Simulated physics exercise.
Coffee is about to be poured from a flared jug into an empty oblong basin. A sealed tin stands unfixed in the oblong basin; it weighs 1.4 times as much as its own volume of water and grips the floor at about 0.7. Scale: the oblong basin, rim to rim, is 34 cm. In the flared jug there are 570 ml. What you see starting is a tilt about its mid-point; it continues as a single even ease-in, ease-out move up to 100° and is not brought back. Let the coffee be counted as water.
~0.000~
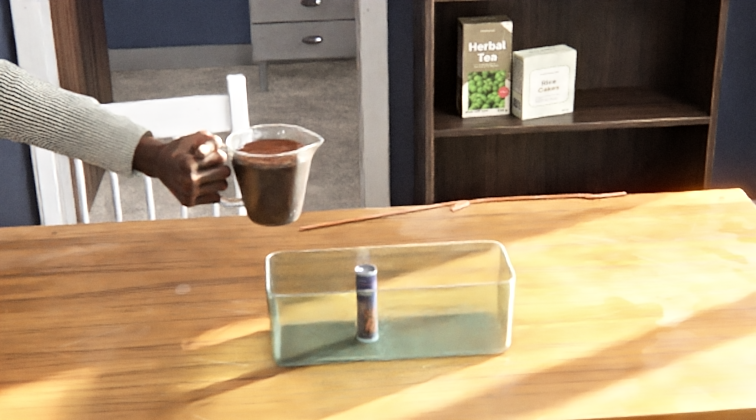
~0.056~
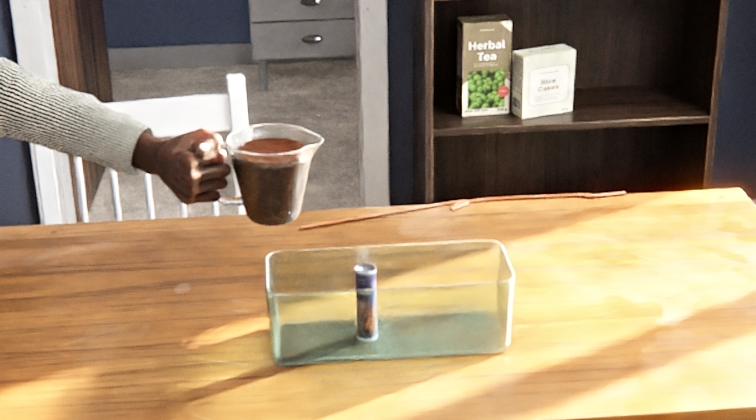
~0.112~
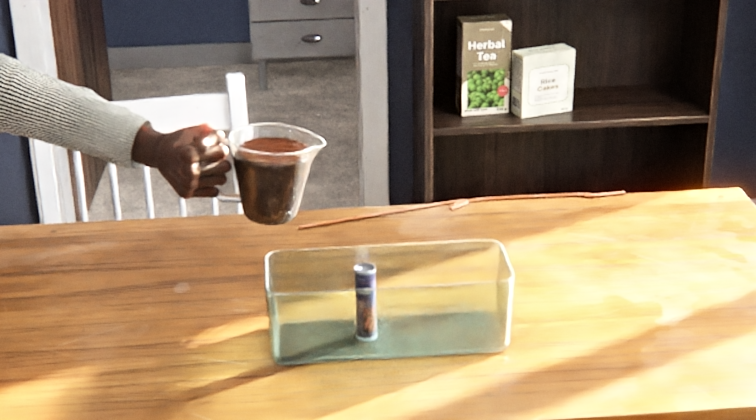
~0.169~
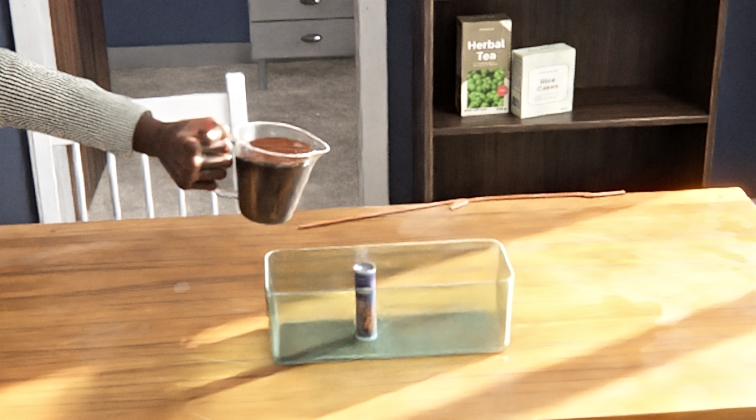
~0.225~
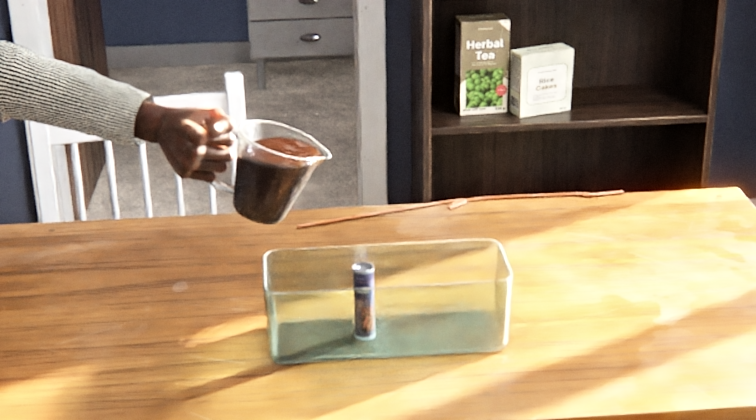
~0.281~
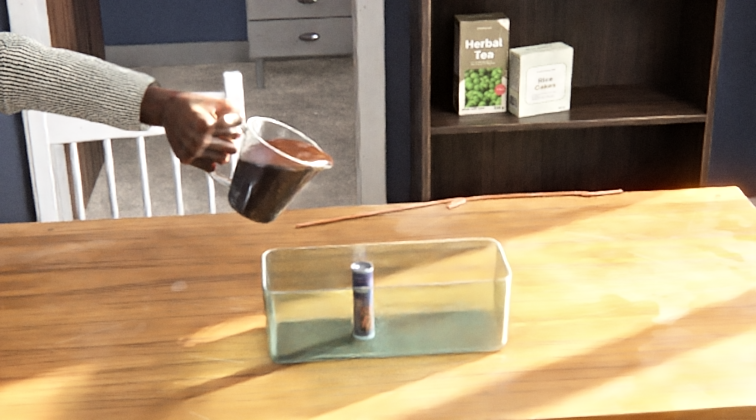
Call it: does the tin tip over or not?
It tips over.
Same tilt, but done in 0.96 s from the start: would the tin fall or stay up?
The tin tumbles.
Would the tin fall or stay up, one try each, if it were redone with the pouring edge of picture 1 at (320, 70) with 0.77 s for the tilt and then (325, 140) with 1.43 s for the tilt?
Try 1: Still standing; try 2: Still standing.
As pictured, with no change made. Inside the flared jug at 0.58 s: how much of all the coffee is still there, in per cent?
Close to 50 percent of the liquid remains at that time.
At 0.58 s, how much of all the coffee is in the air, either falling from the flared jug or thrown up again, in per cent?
28 %.
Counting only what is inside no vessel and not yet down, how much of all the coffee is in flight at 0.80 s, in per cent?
Roughly 14 per cent.
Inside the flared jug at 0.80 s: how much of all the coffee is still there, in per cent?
About 9 per cent.
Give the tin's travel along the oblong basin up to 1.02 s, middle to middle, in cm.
It has moved some 4 cm.
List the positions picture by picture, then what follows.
In the first frame, it leans 0°; its right rim is at (323, 139); the coffee meets the walls at (232, 152) and (311, 149); the oblong basin's rim runs from (267, 275) to (508, 262); the tin's top is at (366, 272).
In the second frame, it leans 1°; its right rim is at (324, 139); the coffee meets the walls at (232, 151) and (311, 148).
In the third frame, it leans 5°; its right rim is at (326, 142); the coffee meets the walls at (234, 149) and (312, 149).
In the fourth frame, it leans 11°; its right rim is at (329, 148); the coffee meets the walls at (237, 149) and (317, 150).
In the fifth frame, it leans 20°; its right rim is at (331, 155); the coffee meets the walls at (239, 151) and (323, 152).
In the sixth frame, it leans 29°; its right rim is at (333, 164); the coffee meets the walls at (240, 155) and (329, 158); 1 per cent is over the edge.
By 0.58 s the tilt is 85° and 50 per cent is still to pour; the tin stands where it began.
By 0.80 s the tilt is 100° and 9 per cent is still to pour; the tin stands where it began.
By 1.02 s the tilt is 100° and 0 per cent is still to pour; the tin leans 45°.
By 1.27 s the tilt is 100° and 0 per cent is still to pour; the tin lies on its side.
At rest the tin lies on its side.
